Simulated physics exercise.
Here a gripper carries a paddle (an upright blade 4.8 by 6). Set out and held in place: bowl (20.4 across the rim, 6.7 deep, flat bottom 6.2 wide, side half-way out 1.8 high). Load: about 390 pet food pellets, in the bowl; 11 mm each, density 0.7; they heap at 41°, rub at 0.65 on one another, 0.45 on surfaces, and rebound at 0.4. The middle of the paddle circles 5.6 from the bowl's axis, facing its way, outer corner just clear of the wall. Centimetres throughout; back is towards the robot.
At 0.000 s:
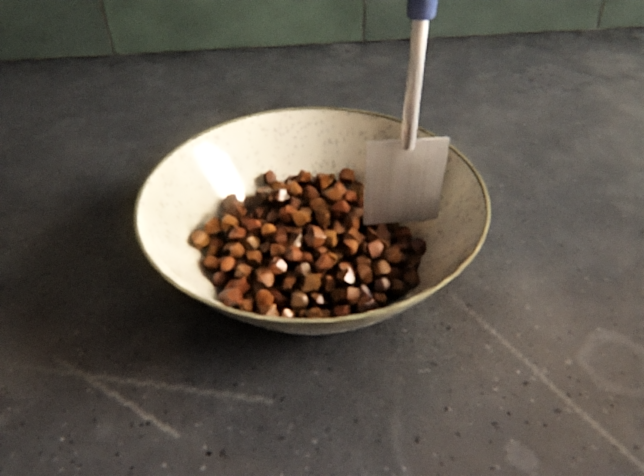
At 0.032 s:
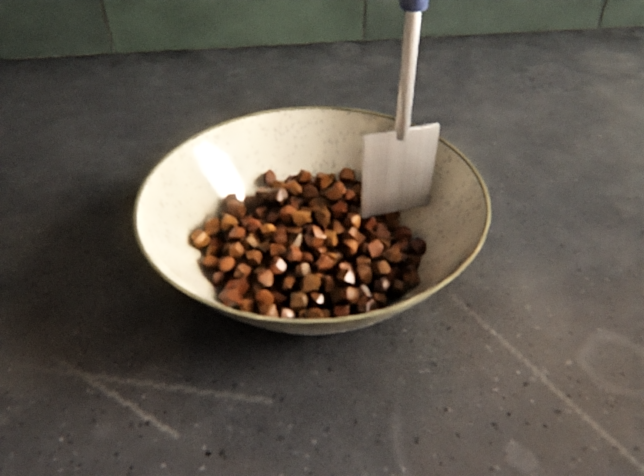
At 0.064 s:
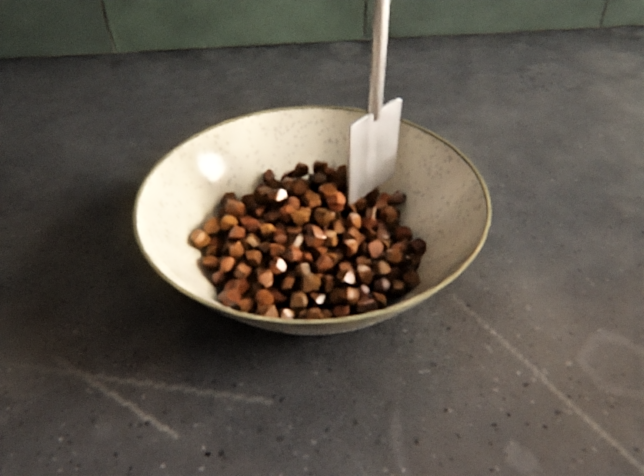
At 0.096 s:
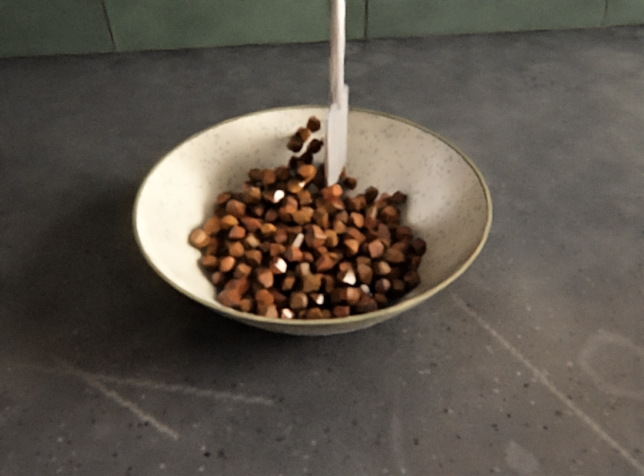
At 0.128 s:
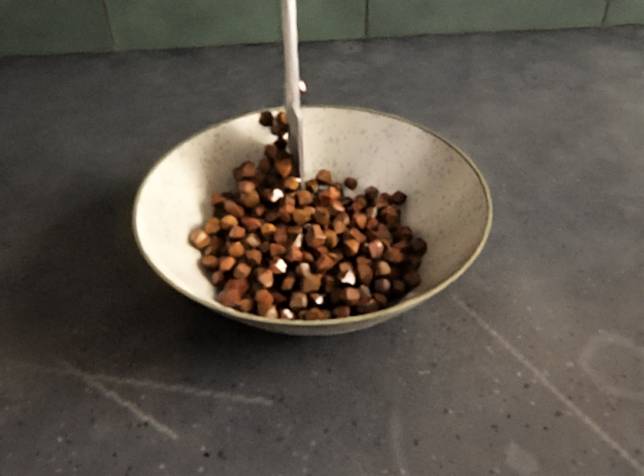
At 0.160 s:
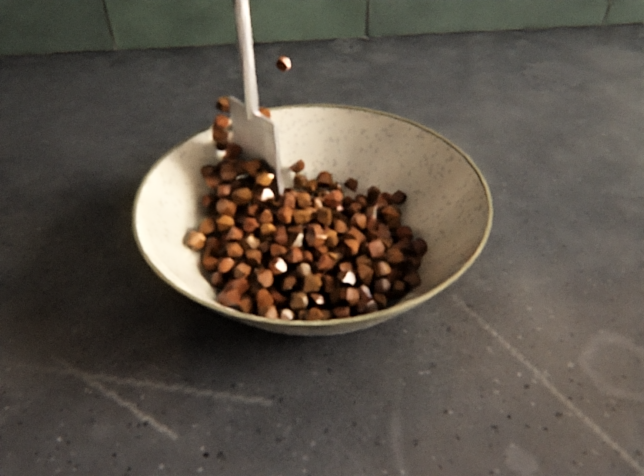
A flat metal paddle swept leftward along the back of a cream bowl of brown pellets, turning as it went, pushing some up the far side and flicking a piece or two into the air.
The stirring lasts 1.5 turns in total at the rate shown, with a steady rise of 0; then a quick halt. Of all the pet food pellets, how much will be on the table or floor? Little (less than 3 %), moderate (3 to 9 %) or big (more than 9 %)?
A big share, more than 9 %, ends on the table or floor.
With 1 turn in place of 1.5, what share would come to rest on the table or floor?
In that case some 15 per cent.
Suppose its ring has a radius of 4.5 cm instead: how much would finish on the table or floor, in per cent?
It would be near 30 per cent.
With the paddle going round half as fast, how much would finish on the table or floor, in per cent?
It would be near 5 per cent.
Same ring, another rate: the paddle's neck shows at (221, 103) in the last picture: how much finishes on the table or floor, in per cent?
About 30 per cent.
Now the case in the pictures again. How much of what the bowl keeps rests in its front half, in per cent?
Some 55 per cent.
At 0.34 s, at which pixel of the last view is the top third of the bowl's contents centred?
Near (364, 263).
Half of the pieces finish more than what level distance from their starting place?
About 2 cm.
By 0.34 s, 284° round, highest piece 10 above the table; 364 in the bowl, 6 on the table or floor, 17 in flight or on the tool.
By 0.51 s, 83° round, highest piece 10 above the table; 323 in the bowl, 40 on the table or floor, 24 in flight or on the tool.
By 0.80 s, 180° round, highest piece 6 above the table; 303 in the bowl, 84 on the table or floor.
By 1.50 s, 180° round, highest piece 5 above the table; 303 in the bowl, 84 on the table or floor.
Final count, 303 in the bowl, 84 on the table or floor. That is 22 % on the table or floor.
